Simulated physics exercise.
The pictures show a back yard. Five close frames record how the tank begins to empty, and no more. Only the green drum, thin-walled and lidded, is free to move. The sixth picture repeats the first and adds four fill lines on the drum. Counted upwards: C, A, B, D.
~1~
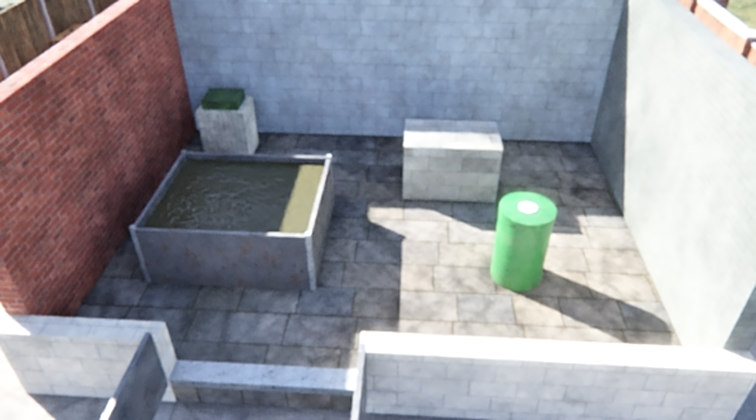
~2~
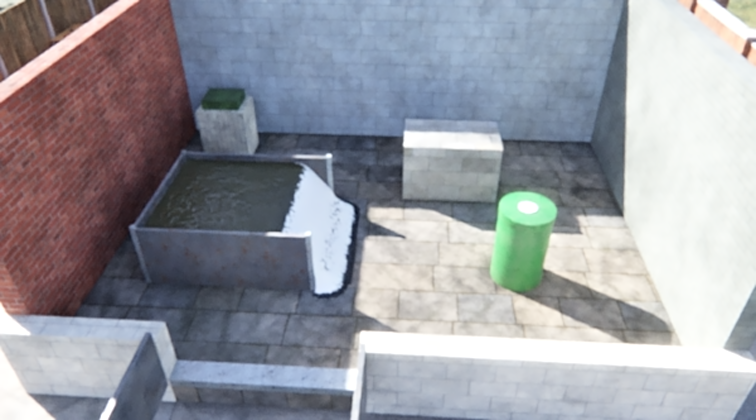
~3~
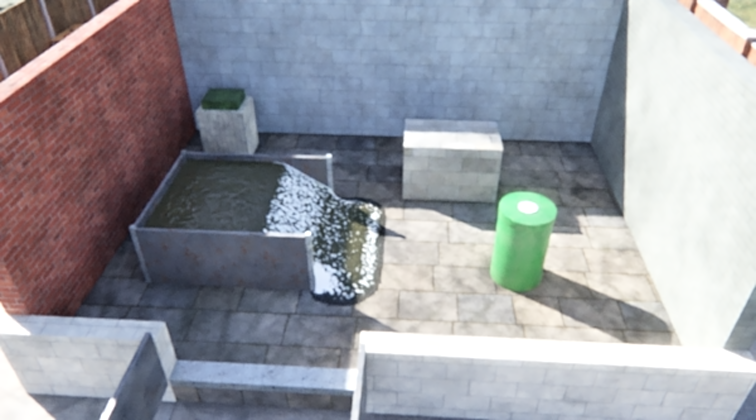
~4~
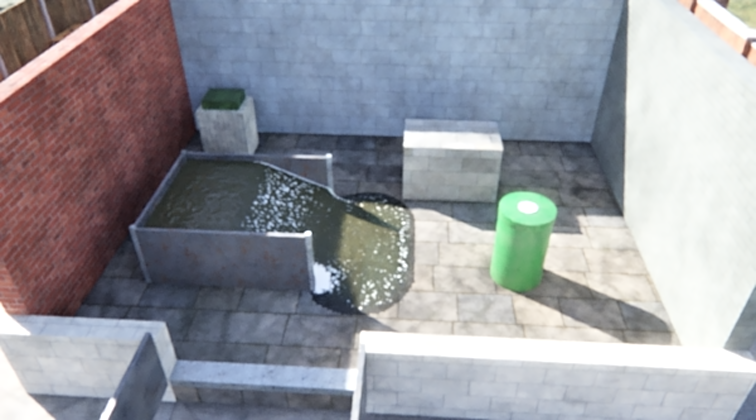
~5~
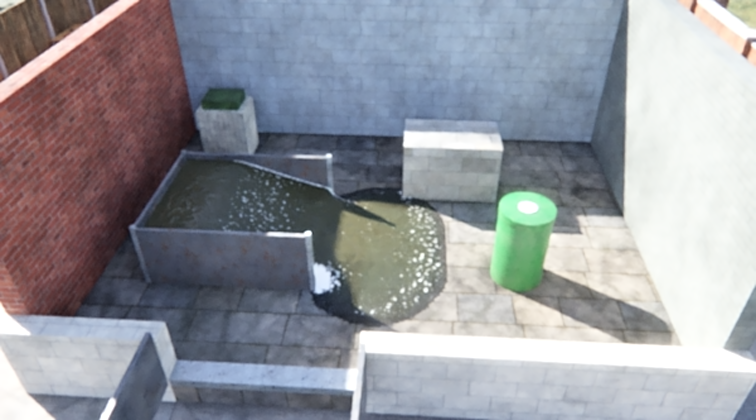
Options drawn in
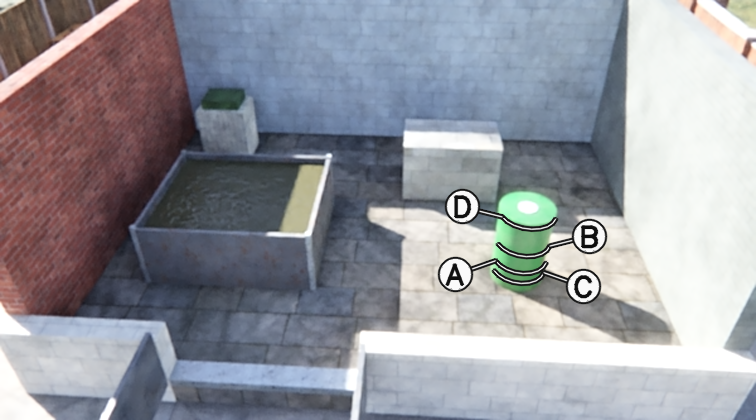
A paved back yard, enclosed by a red brick wall on the left and pale block walls behind and to the right, is seen from above. A grey tank of murky water sits at left, with a planted block behind it, a pale block near the back and a green drum at right. Water pours from the tank's open right side and spreads rightward across the paving, while the drum stays still.
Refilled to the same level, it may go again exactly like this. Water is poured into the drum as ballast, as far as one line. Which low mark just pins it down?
It is B.
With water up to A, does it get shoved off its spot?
Yes, it does.
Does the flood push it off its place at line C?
Yes, that goes wrong.
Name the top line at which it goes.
Line A.
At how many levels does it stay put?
Two of the four.
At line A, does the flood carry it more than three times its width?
No.
On the marked copy, A at (523, 273); B at (526, 256); C at (521, 283); D at (531, 229); from the bottom up C, A, B, D.
For line A, it is pushed about its own width away.
For line B, it does not move.
For line C, it is pushed about twice its own width away.
For line D, it does not move.
